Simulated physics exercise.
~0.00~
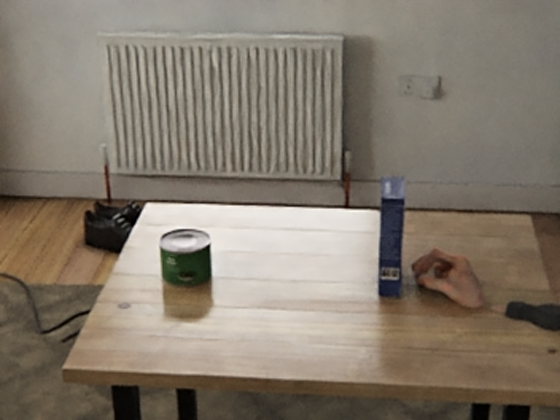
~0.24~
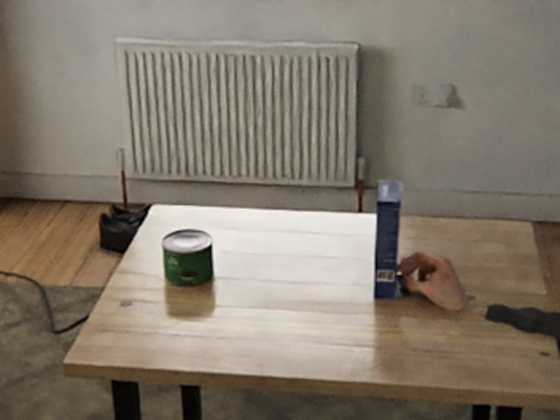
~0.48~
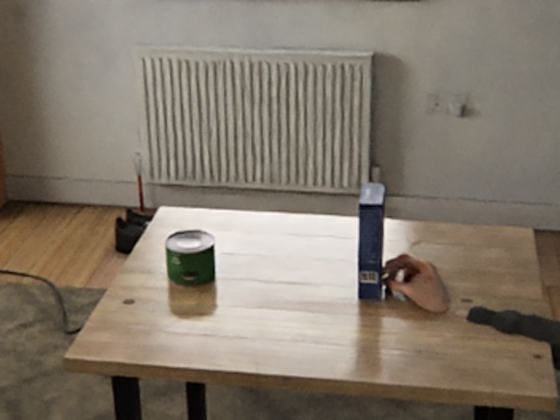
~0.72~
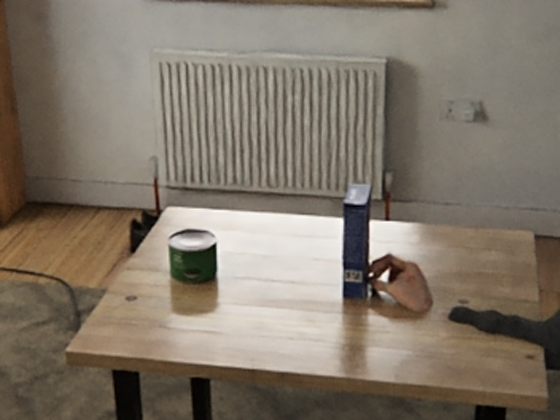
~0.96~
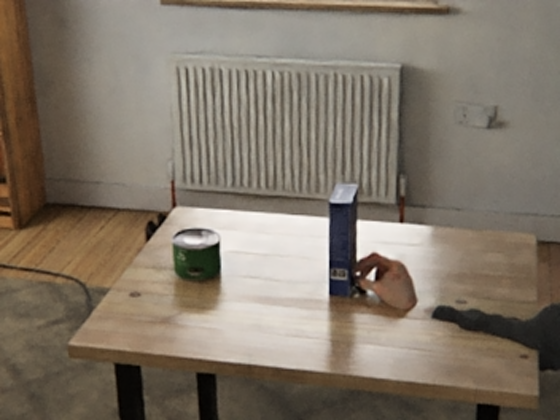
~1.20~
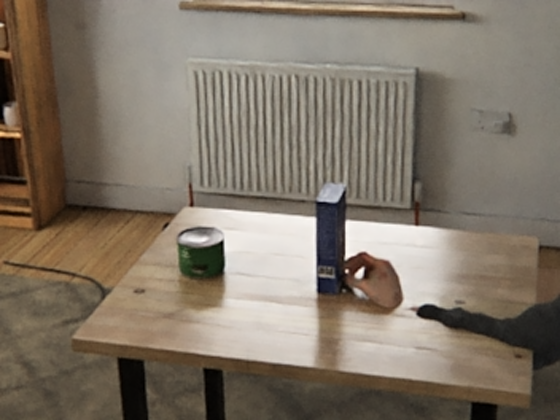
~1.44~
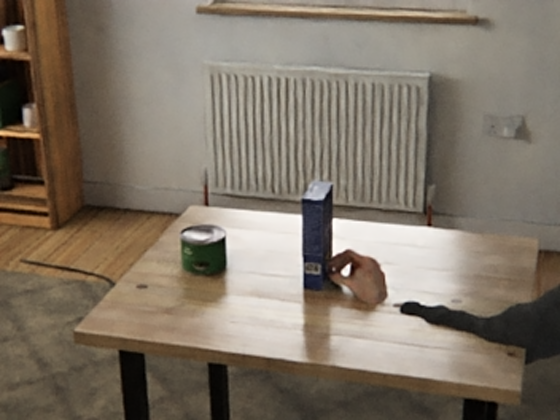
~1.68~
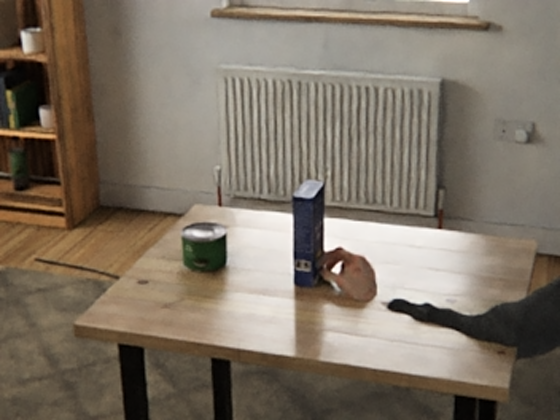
On a wooden table in front of a white radiator, a hand pushed an upright blue packet slowly to the left toward a green tub. The packet slid along without tipping and ended up still standing, short of the tub, which stayed put.
